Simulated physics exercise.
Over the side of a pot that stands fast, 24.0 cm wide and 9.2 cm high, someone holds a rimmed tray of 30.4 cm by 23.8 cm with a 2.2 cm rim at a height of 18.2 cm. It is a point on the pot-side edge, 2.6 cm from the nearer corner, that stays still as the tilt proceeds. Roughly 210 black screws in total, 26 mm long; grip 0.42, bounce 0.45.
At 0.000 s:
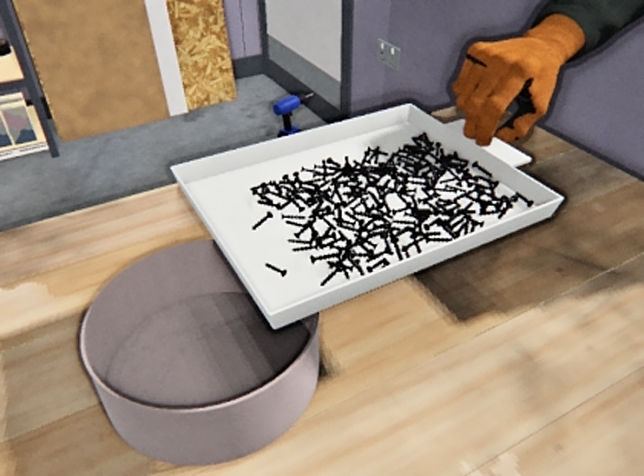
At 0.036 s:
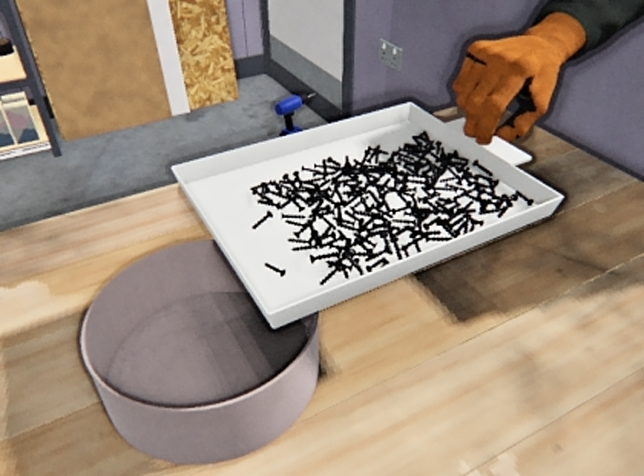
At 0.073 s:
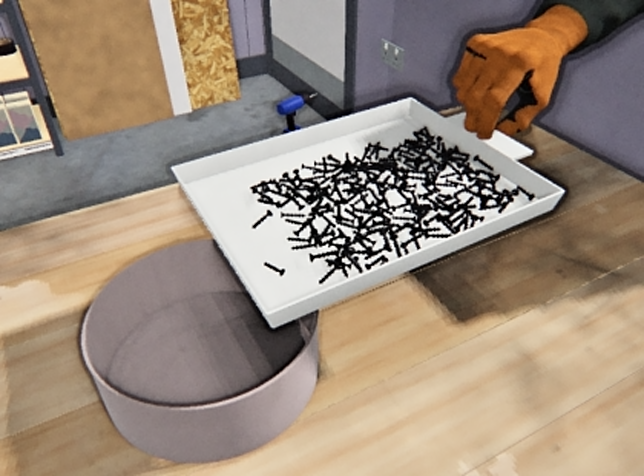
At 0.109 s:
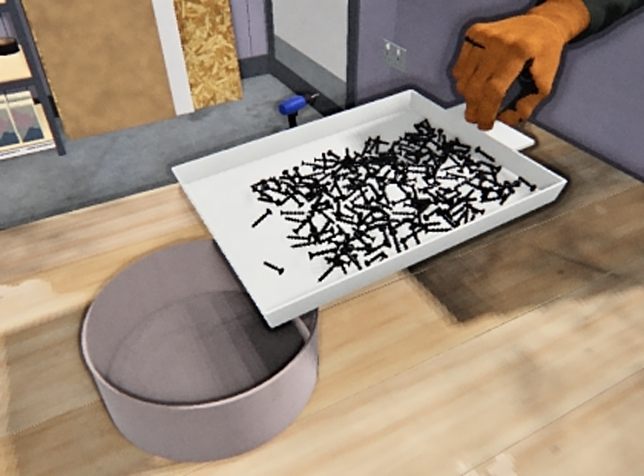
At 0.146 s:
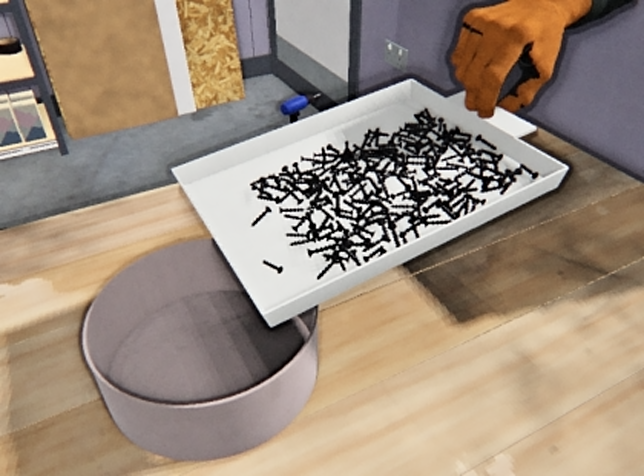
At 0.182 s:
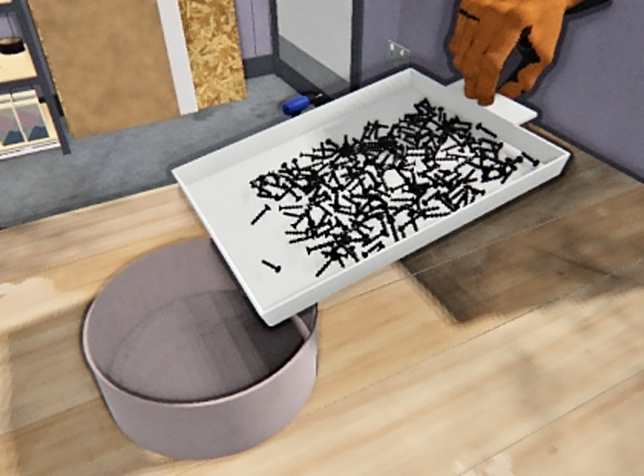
A white tray scattered with black screws sat level over the side of a round pot, then an orange-gloved hand at its far right slowly raised that end, tilting it slightly toward the pot.
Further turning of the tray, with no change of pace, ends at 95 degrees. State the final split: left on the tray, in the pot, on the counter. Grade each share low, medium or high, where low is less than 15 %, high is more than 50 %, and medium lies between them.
Shares - tray: Low, pot: High, counter: Low.
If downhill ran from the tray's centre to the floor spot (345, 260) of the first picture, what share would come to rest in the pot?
Something like 0 in a hundred.
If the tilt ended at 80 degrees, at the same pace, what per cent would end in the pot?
Estimate: Roughly 80 percent.
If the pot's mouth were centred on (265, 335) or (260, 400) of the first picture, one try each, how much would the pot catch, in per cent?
Estimates: 65 % and 45 %, in that order.
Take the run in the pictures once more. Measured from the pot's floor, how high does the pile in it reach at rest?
I'd say near 2.0 centimetres.
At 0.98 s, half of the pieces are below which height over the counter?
The halfway mark sits at about 14 cm.
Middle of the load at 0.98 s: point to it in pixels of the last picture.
Estimated load position: Around (192, 274).
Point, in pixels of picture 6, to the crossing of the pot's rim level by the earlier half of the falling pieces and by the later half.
(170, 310) first, (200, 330) later, roughly.
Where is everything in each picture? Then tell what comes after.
The first frame shows tray tilt 0 degrees, front corners at (273, 308) and (556, 197); middle of the pieces at (388, 192); pot at (203, 311).
The second frame shows tray tilt 0 degrees, front corners at (272, 308) and (556, 196); middle of the pieces at (388, 191).
The third frame shows tray tilt 2 degrees, front corners at (270, 308) and (557, 190); middle of the pieces at (388, 188).
The fourth frame shows tray tilt 4 degrees, front corners at (268, 308) and (558, 180), lowest corner left back; middle of the pieces at (387, 183).
The fifth frame shows tray tilt 7 degrees, front corners at (266, 308) and (560, 167), lowest corner left back; middle of the pieces at (387, 176).
The sixth frame shows tray tilt 10 degrees, front corners at (264, 308) and (561, 154), lowest corner left back; middle of the pieces at (386, 169); pot at (204, 308). The tray's pace is about 85 degrees a second.
After 0.66 s, tilt 51 degrees; the tray holds 100 %, the pot 0 %.
Then, at 0.98 s, tilt 78 degrees; the tray holds 45 %, the pot 40 %.
After 1.39 s, tilt 95 degrees; the tray holds 0 %, the pot 85 %.
In the end, at 2.1 s, tray 0 %, pot 95 %, counter 5 %.
